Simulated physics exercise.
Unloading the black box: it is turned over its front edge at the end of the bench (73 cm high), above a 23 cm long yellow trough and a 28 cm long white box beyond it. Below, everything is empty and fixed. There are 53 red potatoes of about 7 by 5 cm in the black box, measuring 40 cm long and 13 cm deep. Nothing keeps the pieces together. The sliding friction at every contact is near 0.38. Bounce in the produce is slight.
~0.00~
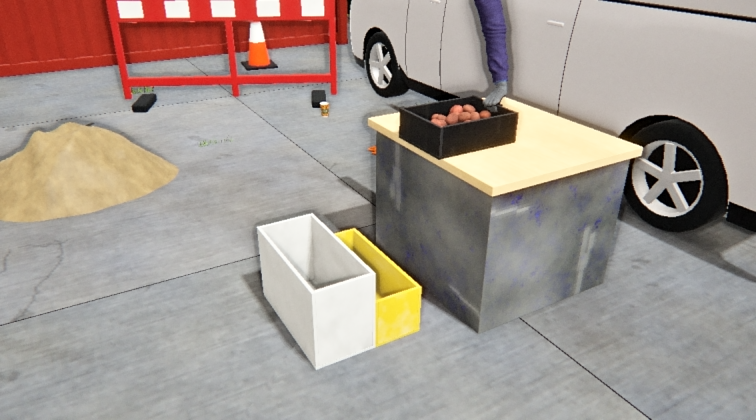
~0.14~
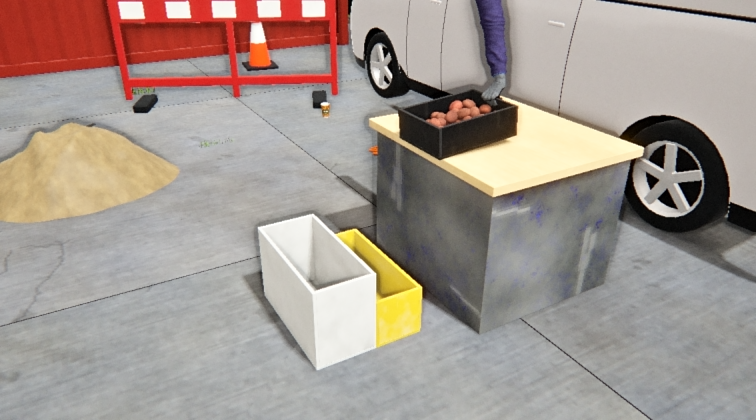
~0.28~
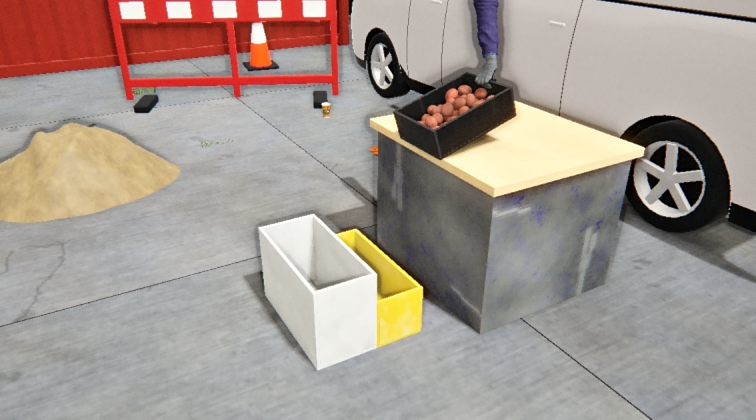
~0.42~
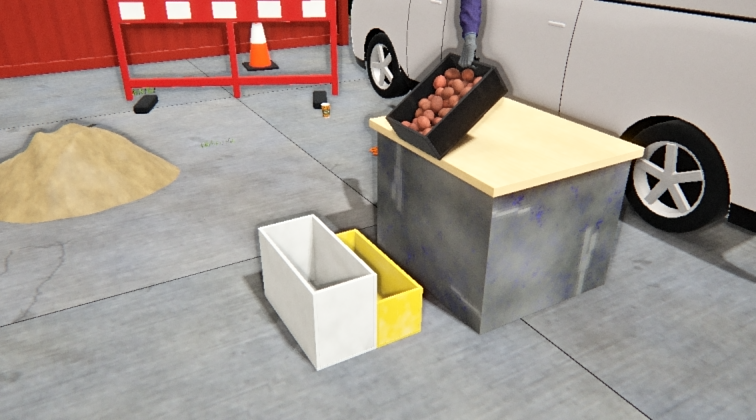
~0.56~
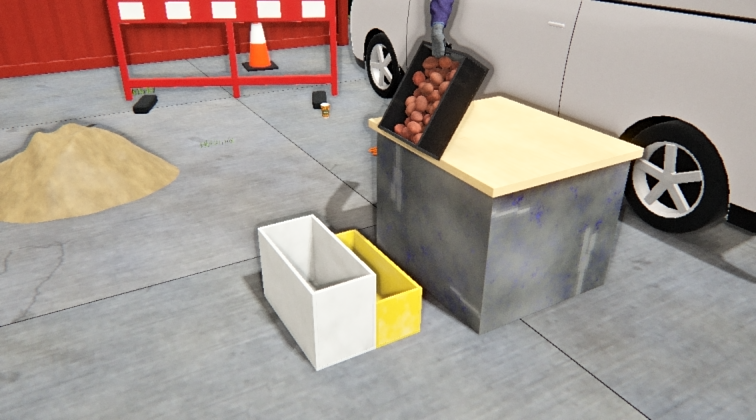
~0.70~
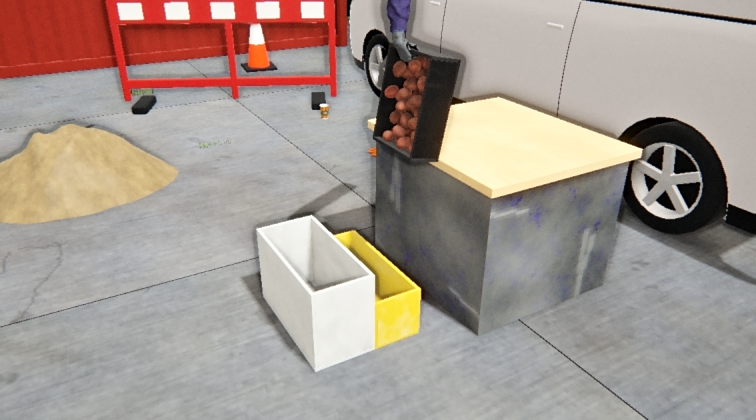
To begin with, a black box of red potatoes sits level on a bench, a gloved hand at its far end, with a yellow trough and a white box on the ground below. The hand raises that end, tilting the box steadily steeper until it stands nearly upright at the bench's edge, potatoes still inside.
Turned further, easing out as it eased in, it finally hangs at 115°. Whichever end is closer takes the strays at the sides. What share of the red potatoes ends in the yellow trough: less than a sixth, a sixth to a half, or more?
Going to be a large share, above half.
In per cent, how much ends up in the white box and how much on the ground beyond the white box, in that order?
About 30 in a hundred first and about 0 in a hundred second.
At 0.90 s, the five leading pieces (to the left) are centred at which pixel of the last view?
(363, 168).
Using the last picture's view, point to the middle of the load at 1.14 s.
Somewhere around pixel (366, 190) in the last view.
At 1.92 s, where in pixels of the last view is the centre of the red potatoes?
Around (356, 302).
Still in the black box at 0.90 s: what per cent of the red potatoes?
75 %.
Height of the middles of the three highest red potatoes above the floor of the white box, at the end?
Some 3 centimetres up.
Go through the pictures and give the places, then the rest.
In the first frame (we follow the rim corner now nearest the camera), black box at (442, 127); yellow trough at (378, 301); tilt 0°; nothing out yet.
In the second frame, black box at (441, 128); tilt 5°.
In the third frame, black box at (435, 130); tilt 18°.
In the fourth frame, black box at (426, 136); tilt 36°.
In the fifth frame, black box at (417, 146); tilt 58°.
In the sixth frame, black box at (411, 158); yellow trough at (377, 303); tilt 79°; nothing out yet.
After 0.90 s, tilt 103°; 40 still in the black box and 13 in the air.
After 1.14 s, tilt 115°; 13 still in the black box, 8 in the yellow trough, 4 in the white box and 28 in the air.
After 1.48 s, tilt 115°; 25 in the yellow trough, 17 in the white box and 11 in the air.
Outcome (at 1.92 s), 36 in the yellow trough and 17 in the white box. Asked share, 36 of 53, 68 per cent.
